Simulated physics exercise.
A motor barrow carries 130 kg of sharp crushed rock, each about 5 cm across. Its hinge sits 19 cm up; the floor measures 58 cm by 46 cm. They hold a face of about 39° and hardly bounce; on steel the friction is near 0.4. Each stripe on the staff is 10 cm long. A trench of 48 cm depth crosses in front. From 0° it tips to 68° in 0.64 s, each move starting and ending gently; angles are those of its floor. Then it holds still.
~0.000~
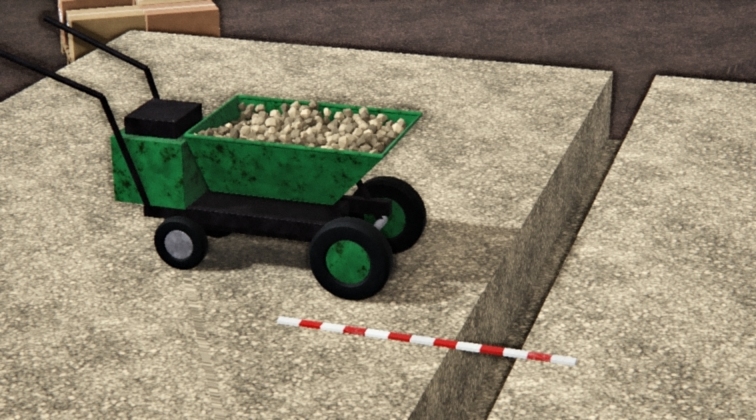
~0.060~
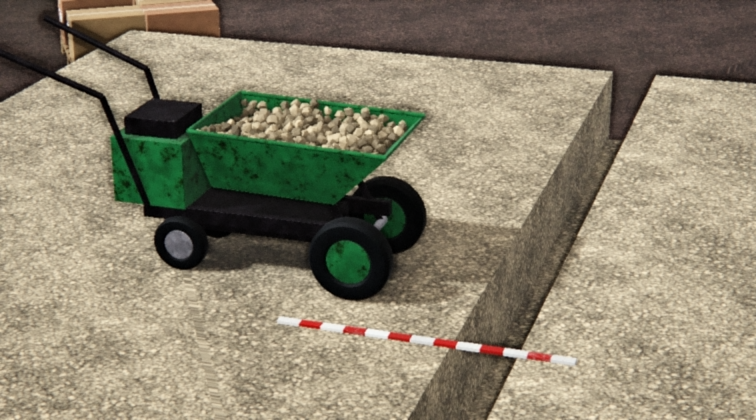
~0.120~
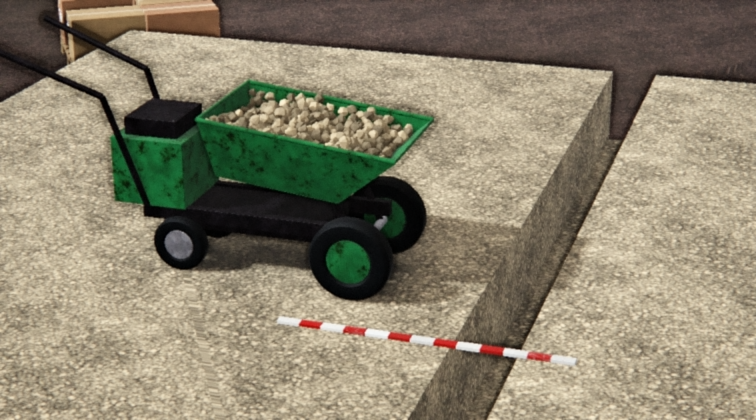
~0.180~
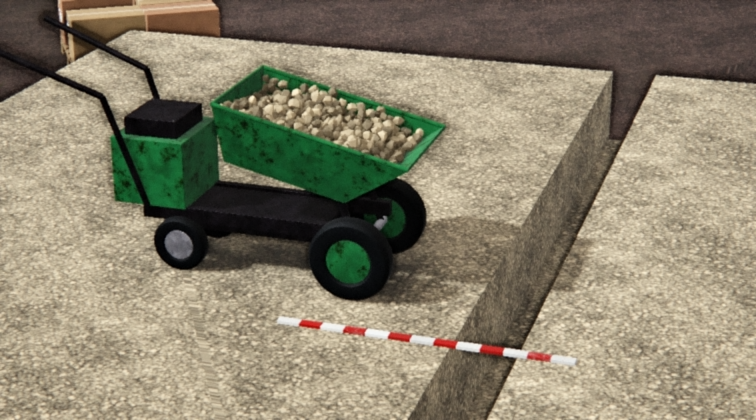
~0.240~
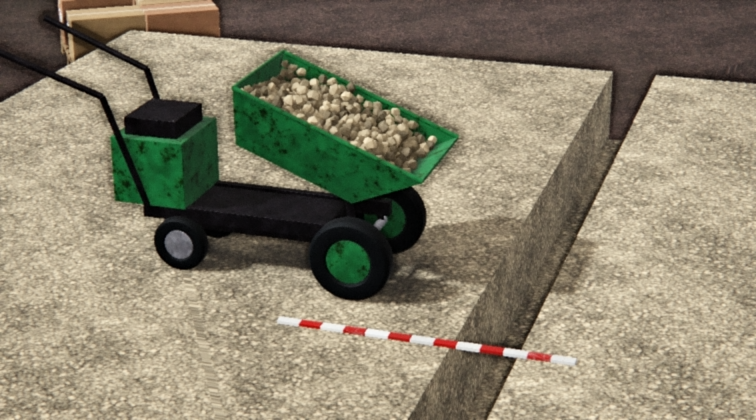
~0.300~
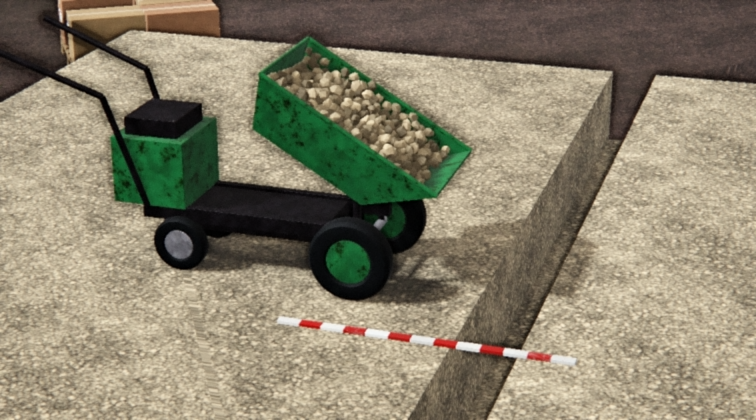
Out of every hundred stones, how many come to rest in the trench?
Close to 65 in a hundred.
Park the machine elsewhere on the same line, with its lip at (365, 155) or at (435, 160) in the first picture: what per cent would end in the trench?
First some 80, then 25 per cent.
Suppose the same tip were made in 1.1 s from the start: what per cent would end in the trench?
In that case some 85 per cent.
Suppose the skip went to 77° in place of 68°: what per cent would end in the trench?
In that case some 65 per cent.
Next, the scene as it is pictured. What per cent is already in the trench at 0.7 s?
Some 25 per cent.
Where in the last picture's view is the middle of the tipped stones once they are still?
Around (531, 361).
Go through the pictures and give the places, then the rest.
In the first picture, the skip is at 0°, its lip at (383, 157); the top of the load is at (323, 114).
In the second picture, the skip is at 2°, its lip at (386, 158); the top of the load is at (315, 113); the stones move at 0.4 m/s on average.
The third picture shows lip at (395, 163), floor tilted 6°, highest stones at (286, 101); the stones move at 0.8 m/s on average.
In the fourth picture, the skip is at 13°, its lip at (408, 170); the top of the load is at (277, 90); the stones move at 1.2 m/s on average.
In the fifth picture, the skip is at 22°, its lip at (423, 182); the top of the load is at (288, 75); the stones move at 1.4 m/s on average.
The sixth picture shows lip at (437, 197), floor tilted 31°, highest stones at (308, 63); the stones move at 1.5 m/s on average.
After 0.5 s the floor is at 57°; 100 % in the skip; the foremost stones are at (465, 200).
After 0.7 s the floor is at 68°; 73 % in the skip, 25 % in the trench, 1 % past the trench; the foremost stones are at (552, 282).
After 1.1 s the floor is at 68°; 16 % in the skip, 48 % in the trench, 36 % past the trench; the foremost stones are at (717, 318).
After 3.0 s the floor is at 68°; 0 % in the skip, 65 % in the trench, 35 % past the trench; the foremost stones are past the picture's edge.
